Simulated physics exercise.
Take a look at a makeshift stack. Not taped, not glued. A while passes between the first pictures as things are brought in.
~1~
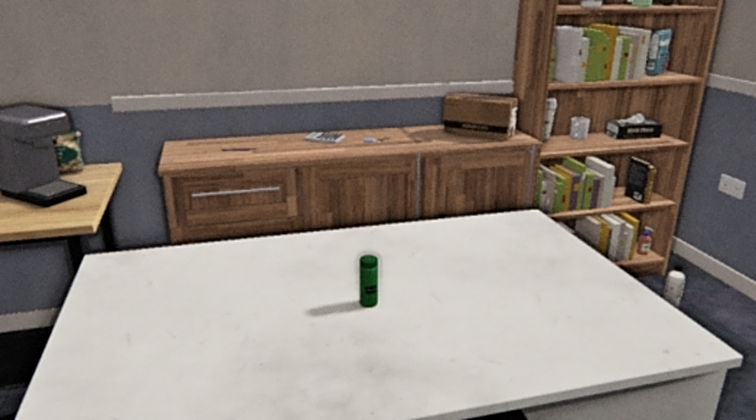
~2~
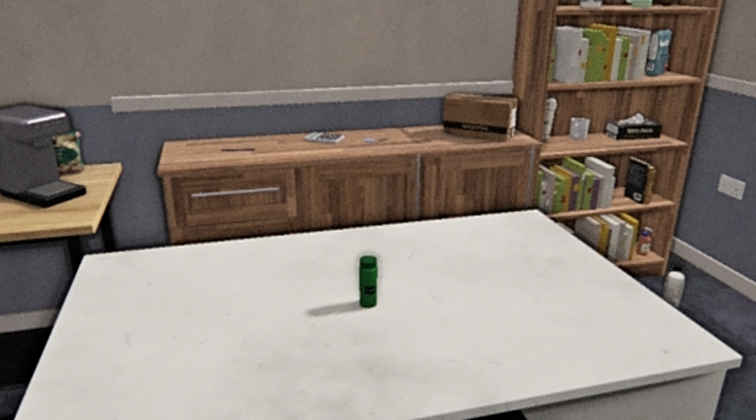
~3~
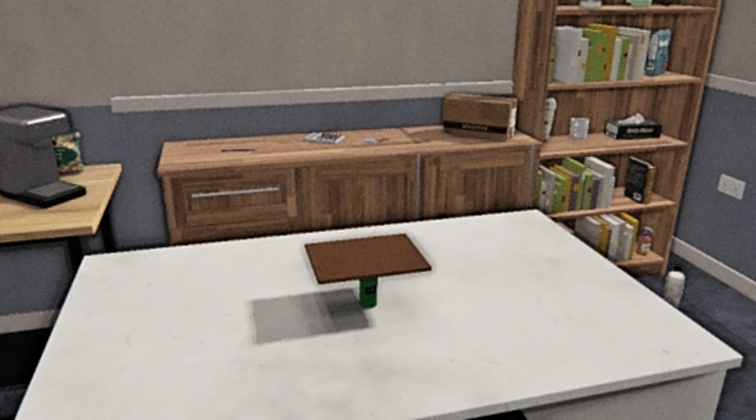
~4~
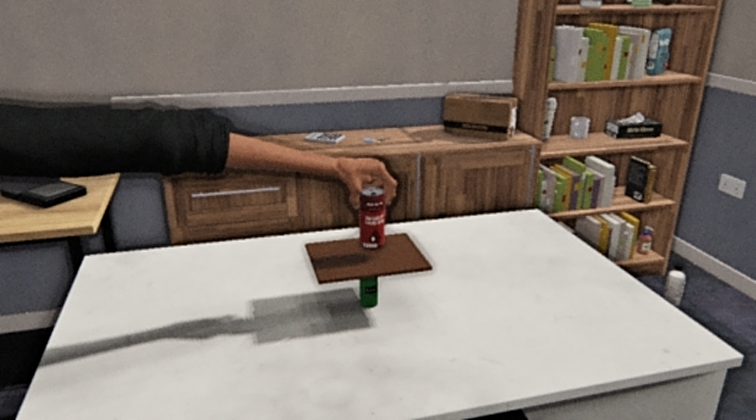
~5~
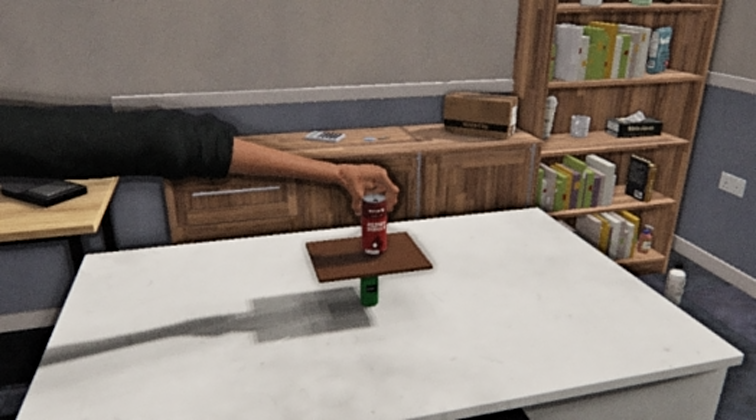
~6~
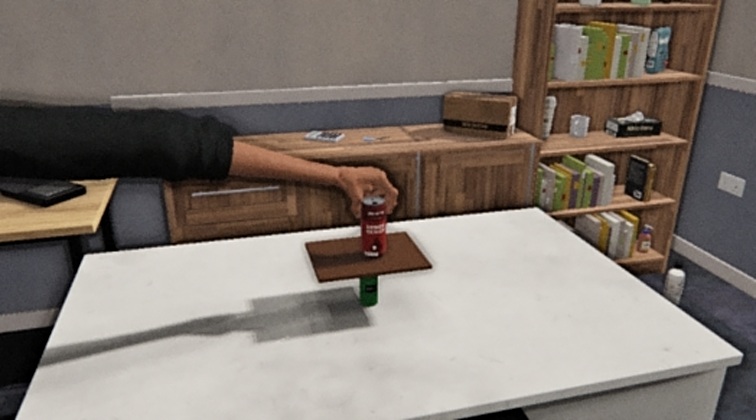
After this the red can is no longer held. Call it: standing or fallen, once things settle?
Standing.
Then, 0.10 s on from there, no change.
Then, 0.40 s on from there, red can resting near (374, 229).
In the end, all 3 unmoved. At the end, from the last picture's camera, red can near (374, 229). The stack stays up.
